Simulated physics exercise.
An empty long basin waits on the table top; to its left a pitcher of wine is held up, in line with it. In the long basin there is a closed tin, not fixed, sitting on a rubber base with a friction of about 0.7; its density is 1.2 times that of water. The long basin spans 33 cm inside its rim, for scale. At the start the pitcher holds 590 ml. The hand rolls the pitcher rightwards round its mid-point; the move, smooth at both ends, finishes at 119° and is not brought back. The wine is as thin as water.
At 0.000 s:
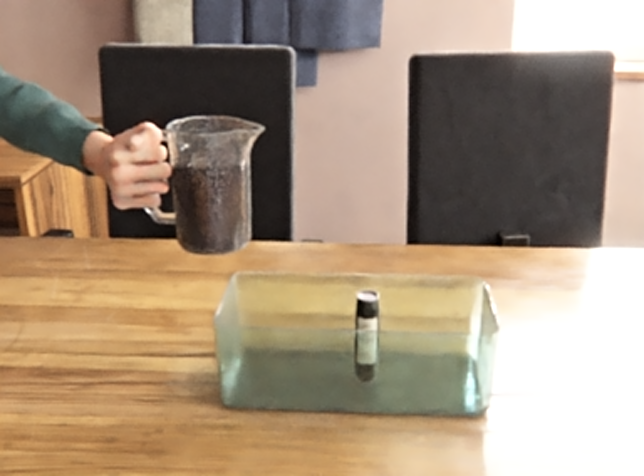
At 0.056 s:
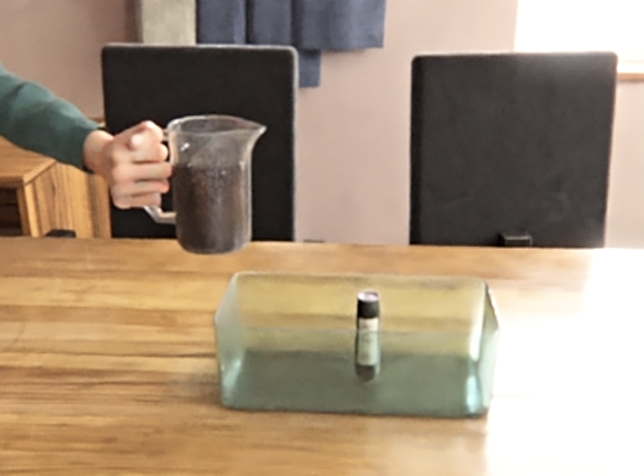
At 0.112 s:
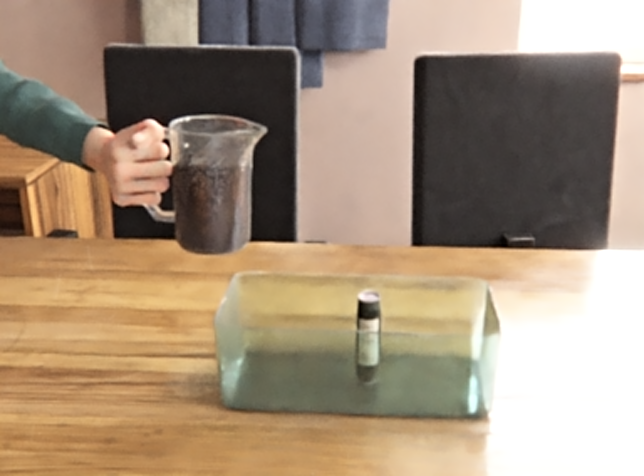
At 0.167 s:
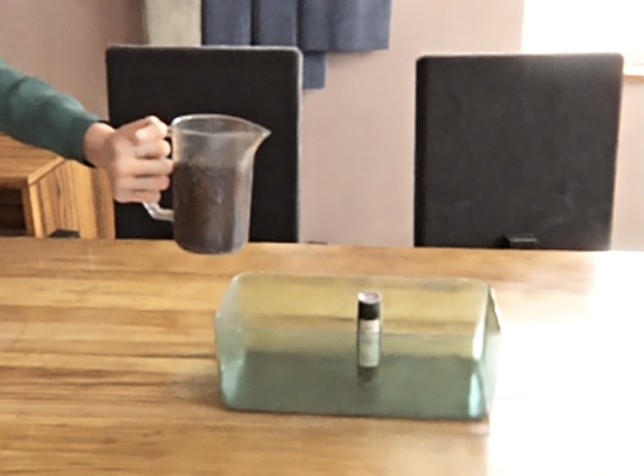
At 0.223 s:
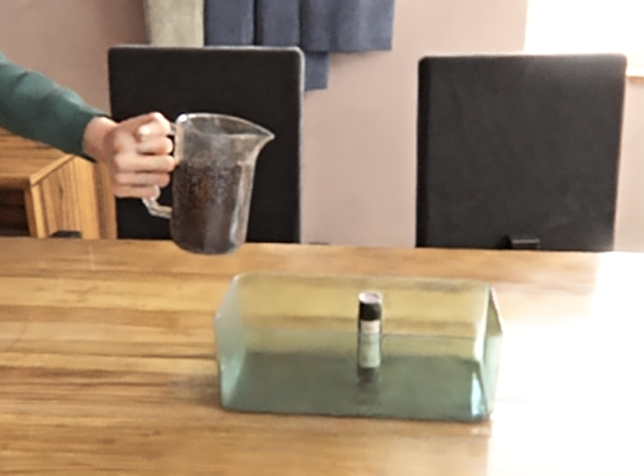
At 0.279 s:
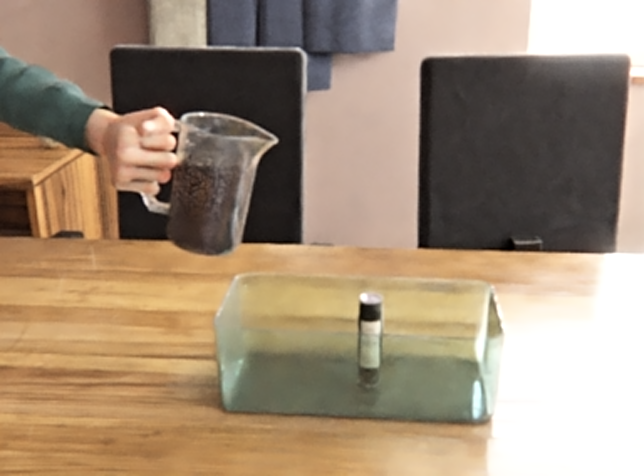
A hand holding a glass pitcher of dark wine slowly tilting it rightwards above a table with a glass basin containing a small closed container.
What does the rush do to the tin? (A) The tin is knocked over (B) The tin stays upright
Answer: B.
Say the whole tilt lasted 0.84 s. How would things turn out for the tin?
The tin would stay balanced.
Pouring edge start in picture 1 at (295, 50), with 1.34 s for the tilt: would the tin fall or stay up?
Then it tips over.
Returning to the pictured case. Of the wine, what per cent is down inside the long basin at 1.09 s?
About 48 %.
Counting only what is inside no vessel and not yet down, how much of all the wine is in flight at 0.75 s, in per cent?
Around 7 in a hundred.
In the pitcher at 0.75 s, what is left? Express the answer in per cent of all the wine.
Around 92 in a hundred.
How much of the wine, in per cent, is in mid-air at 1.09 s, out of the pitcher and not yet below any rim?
Airborne fraction: Approx. 22 %.
By 0.75 s the tilt is 70° and 92 per cent is still to pour; the tin stands where it began.
By 1.09 s the tilt is 109° and 30 per cent is still to pour; the tin stands where it began.
By 1.45 s the tilt is 119° and 0 per cent is still to pour; the tin stands where it began.
By 1.84 s the tilt is 119° and 0 per cent is still to pour; the tin stands where it began.
At rest the tin stands where it began.
